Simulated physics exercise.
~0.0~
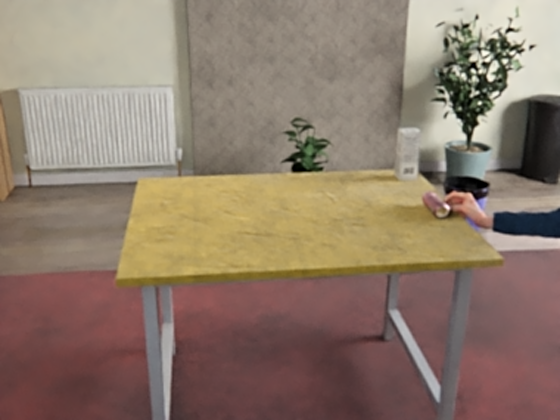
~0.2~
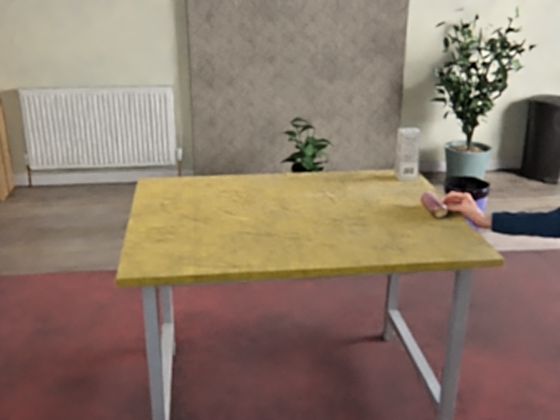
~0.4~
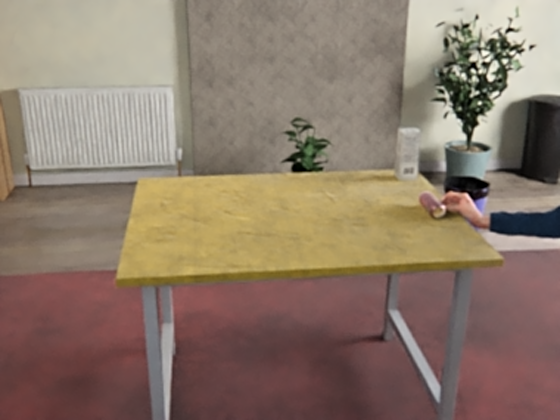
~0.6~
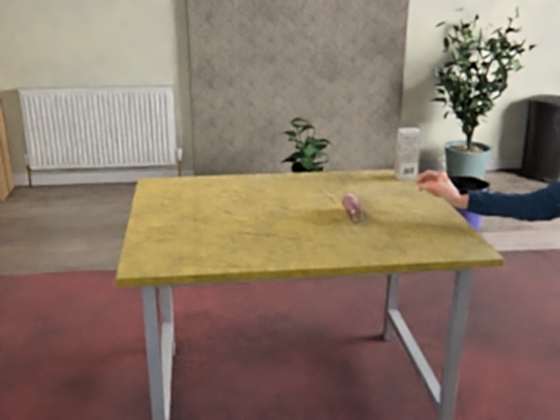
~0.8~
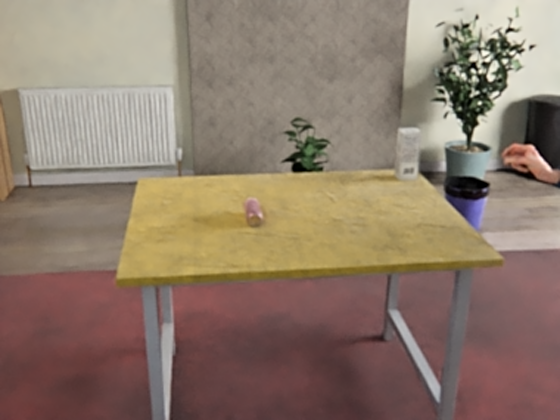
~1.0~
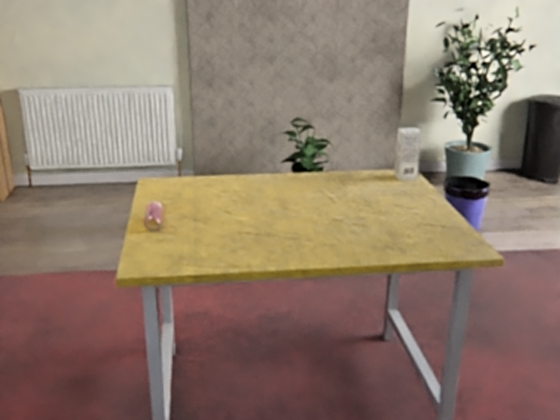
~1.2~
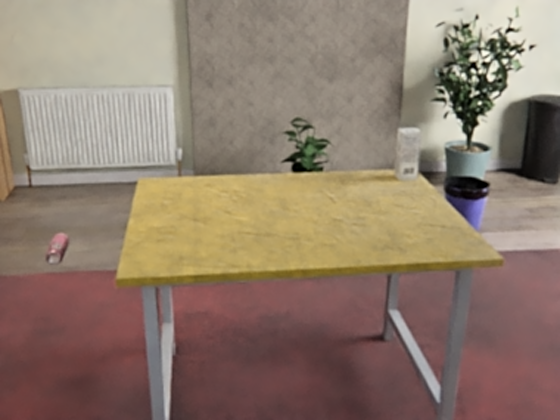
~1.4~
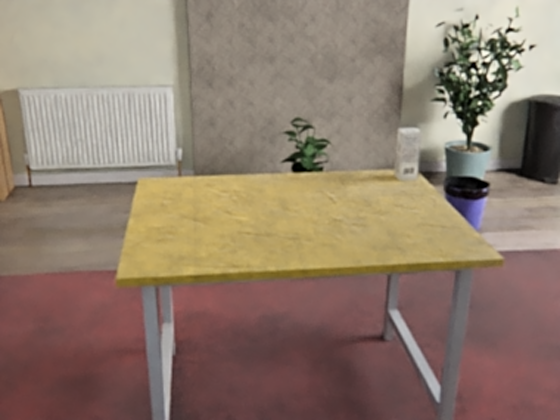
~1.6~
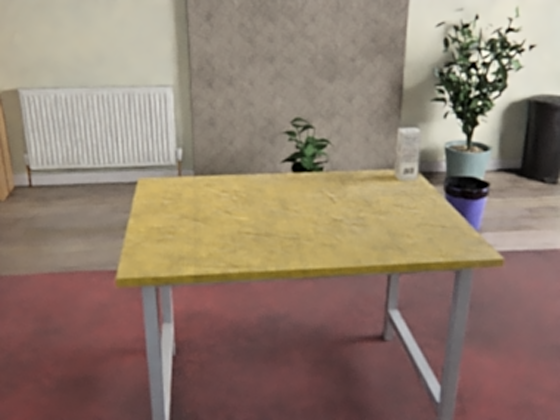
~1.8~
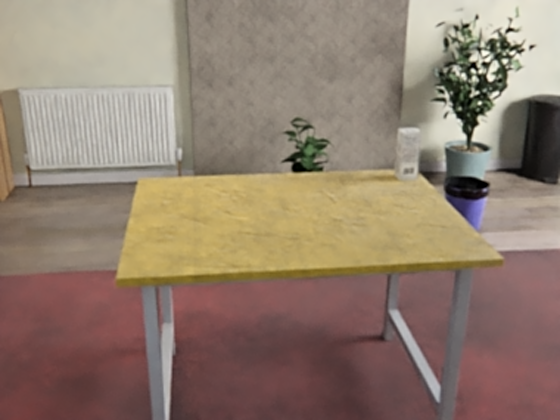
A pink can rolls left across the table from a hand's push and drops off the edge.
